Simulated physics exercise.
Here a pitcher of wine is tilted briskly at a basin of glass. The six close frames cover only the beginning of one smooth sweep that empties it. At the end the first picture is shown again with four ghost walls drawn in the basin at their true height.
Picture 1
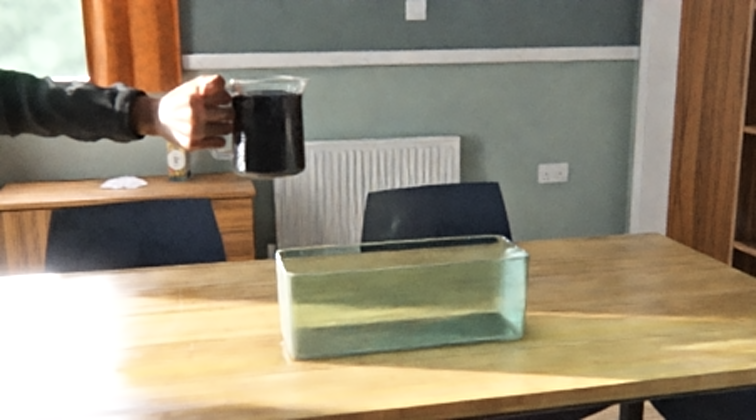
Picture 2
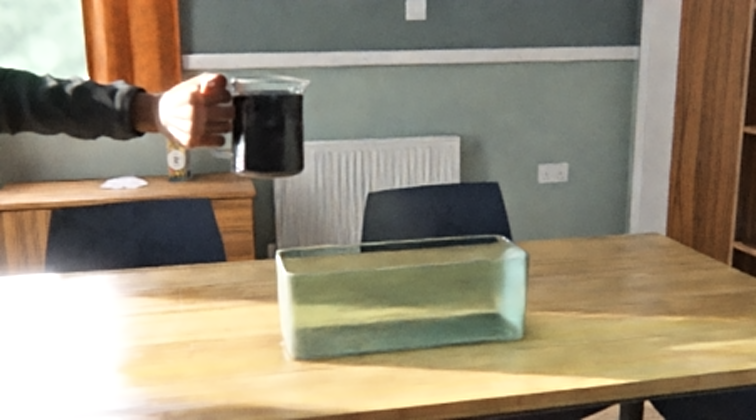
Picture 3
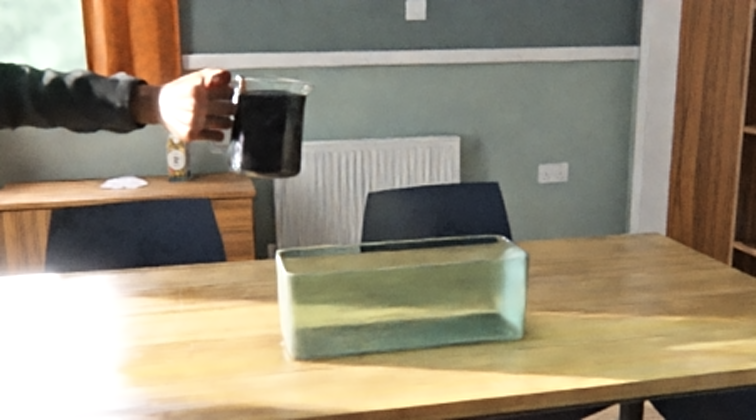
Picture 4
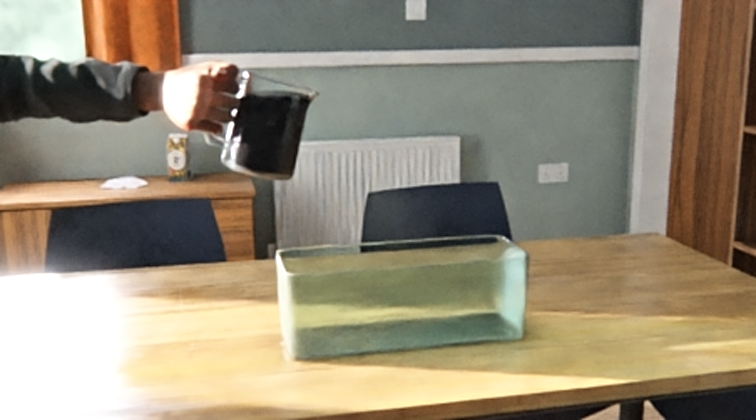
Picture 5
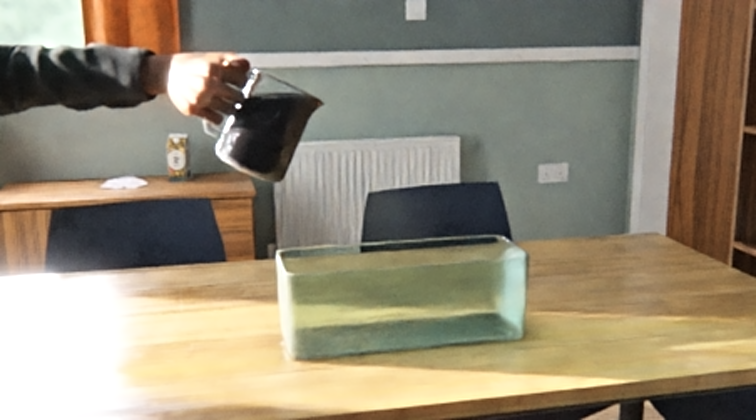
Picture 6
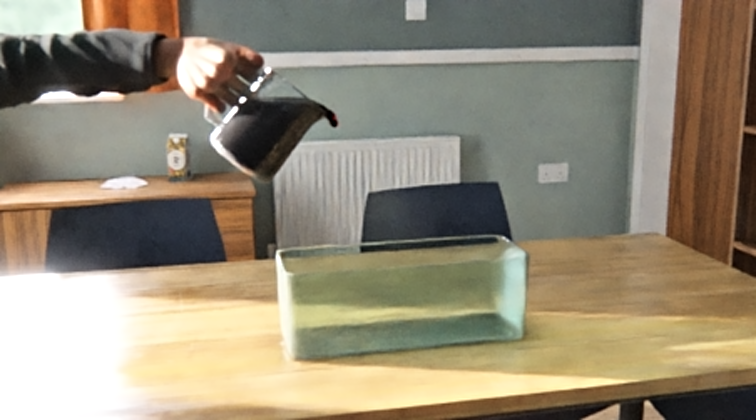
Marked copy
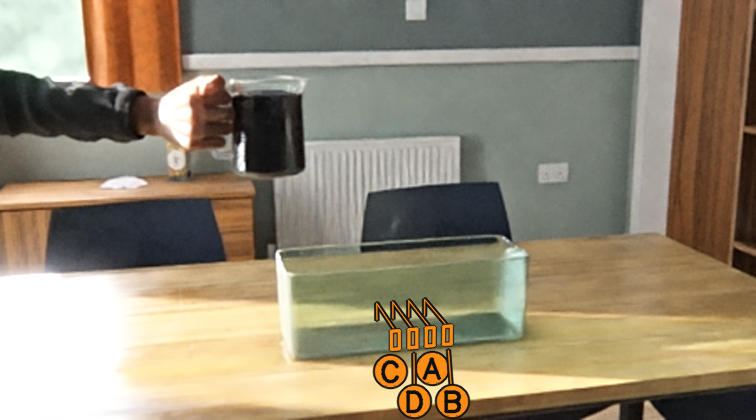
A hand tilts a glass pitcher of dark liquid rightward until some crosses its lip.
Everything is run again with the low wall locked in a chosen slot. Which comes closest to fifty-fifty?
C is best.
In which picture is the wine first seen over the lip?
In picture 6.
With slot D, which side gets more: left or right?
The left one.
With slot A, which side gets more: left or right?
The left one.
In orange, A at (431, 351); B at (448, 350); C at (396, 355); D at (413, 353).
Choosing A, about 80 % ends left of the wall and 17 % right of it; 3 % is lost outside.
Choosing B, about 73 % ends left of the wall and 24 % right of it.
Choosing C, about 47 % ends left of the wall and 51 % right of it.
Choosing D, about 71 % ends left of the wall and 22 % right of it; 7 % is lost outside.
